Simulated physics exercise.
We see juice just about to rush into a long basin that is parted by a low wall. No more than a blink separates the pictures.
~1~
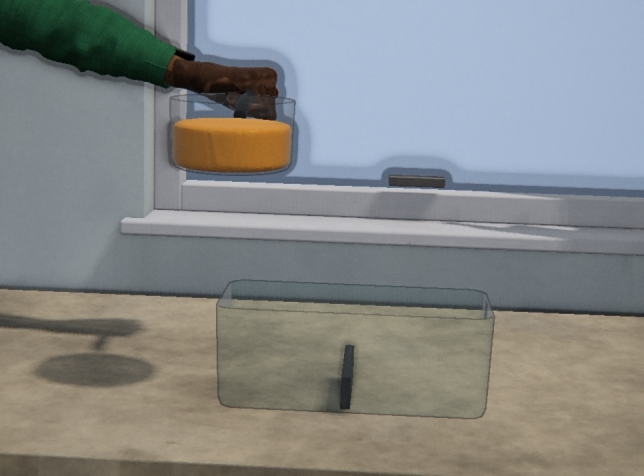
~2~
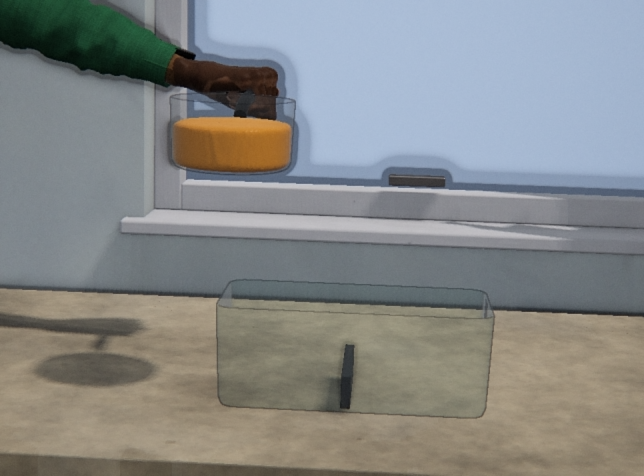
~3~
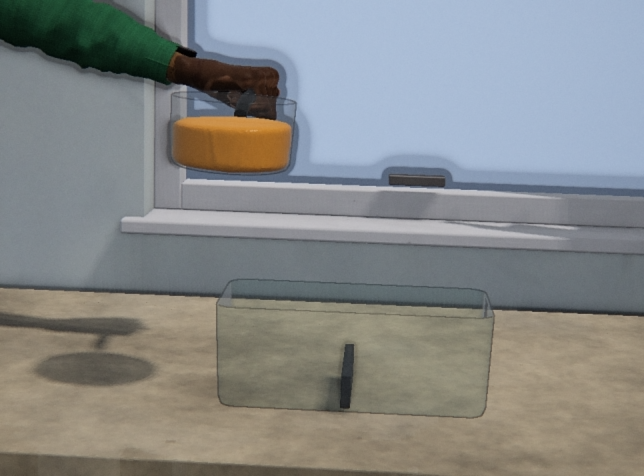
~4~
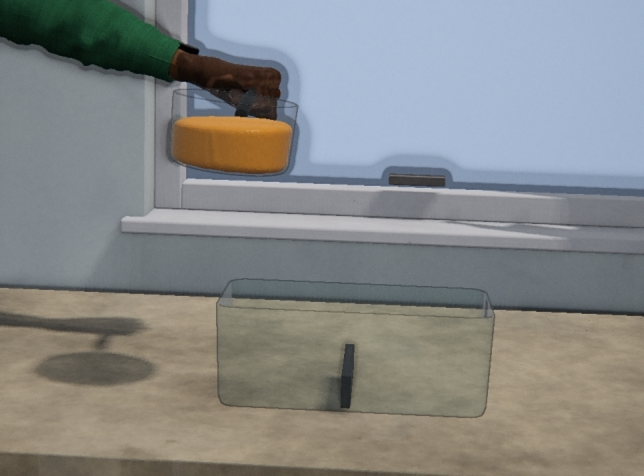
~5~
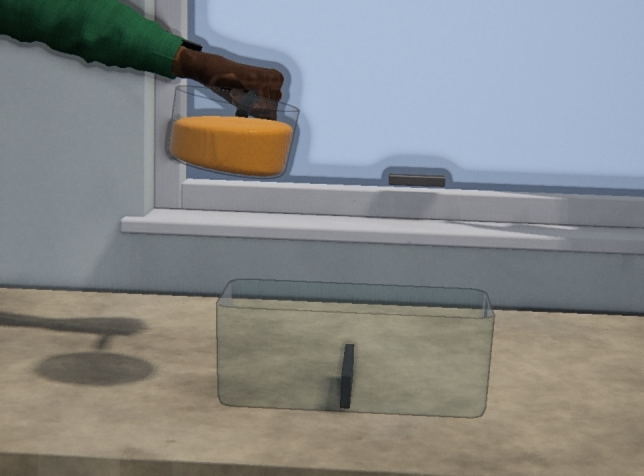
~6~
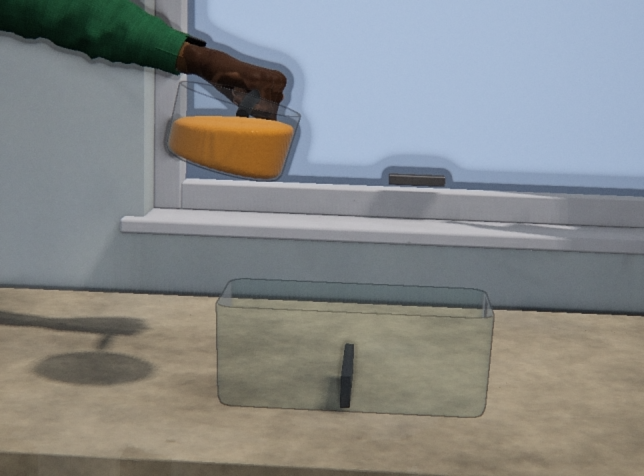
A green-sleeved arm gradually tilting a clear round container of orange juice to the right above an empty, divided transparent basin.
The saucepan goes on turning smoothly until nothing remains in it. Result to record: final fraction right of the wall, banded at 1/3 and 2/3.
Fraction right of wall: 1/3 to 2/3.
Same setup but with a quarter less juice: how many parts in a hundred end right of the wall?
About 25 parts in a hundred, give or take.
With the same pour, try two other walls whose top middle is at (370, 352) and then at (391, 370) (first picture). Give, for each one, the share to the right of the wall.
First try: Roughly 10 per cent; second try: 10 per cent.
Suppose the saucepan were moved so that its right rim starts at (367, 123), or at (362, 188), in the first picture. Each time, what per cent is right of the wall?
In turn 90 % and 85 %.
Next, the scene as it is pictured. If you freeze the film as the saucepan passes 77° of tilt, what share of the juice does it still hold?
Around 55 in a hundred.
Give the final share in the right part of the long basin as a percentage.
Share: Roughly 45 %.
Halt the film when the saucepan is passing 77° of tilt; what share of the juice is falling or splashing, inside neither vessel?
It works out to about 40 percent.
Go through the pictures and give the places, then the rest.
The first frame shows tilt 0°; pouring edge (294, 103); surface from (174, 122) to (292, 127); the long basin's rim runs from (224, 295) to (490, 306); the wall's top is at (348, 362).
The second frame shows tilt 1°; pouring edge (294, 103); surface from (174, 122) to (292, 126).
The third frame shows tilt 2°; pouring edge (295, 105); surface from (175, 121) to (292, 126).
The fourth frame shows tilt 5°; pouring edge (297, 108); surface from (176, 120) to (292, 126).
The fifth frame shows tilt 9°; pouring edge (298, 112); surface from (176, 121) to (293, 127).
The sixth frame shows tilt 14°; pouring edge (299, 118); surface from (175, 120) to (294, 127).
A moment on, the saucepan is tipped on its side and 57 per cent is still to pour, 4 is left of the wall and 1 right of it.
Next, the saucepan is tipped right over and 7 per cent is still to pour, 36 is left of the wall and 43 right of it.
Then the saucepan is tipped right over and 0 per cent is still to pour, 55 is left of the wall and 43 right of it.
Later the saucepan is tipped right over and 0 per cent is still to pour, 54 is left of the wall and 44 right of it.
At rest 54 per cent lies left of the wall, 44 right of it and 2 outside.
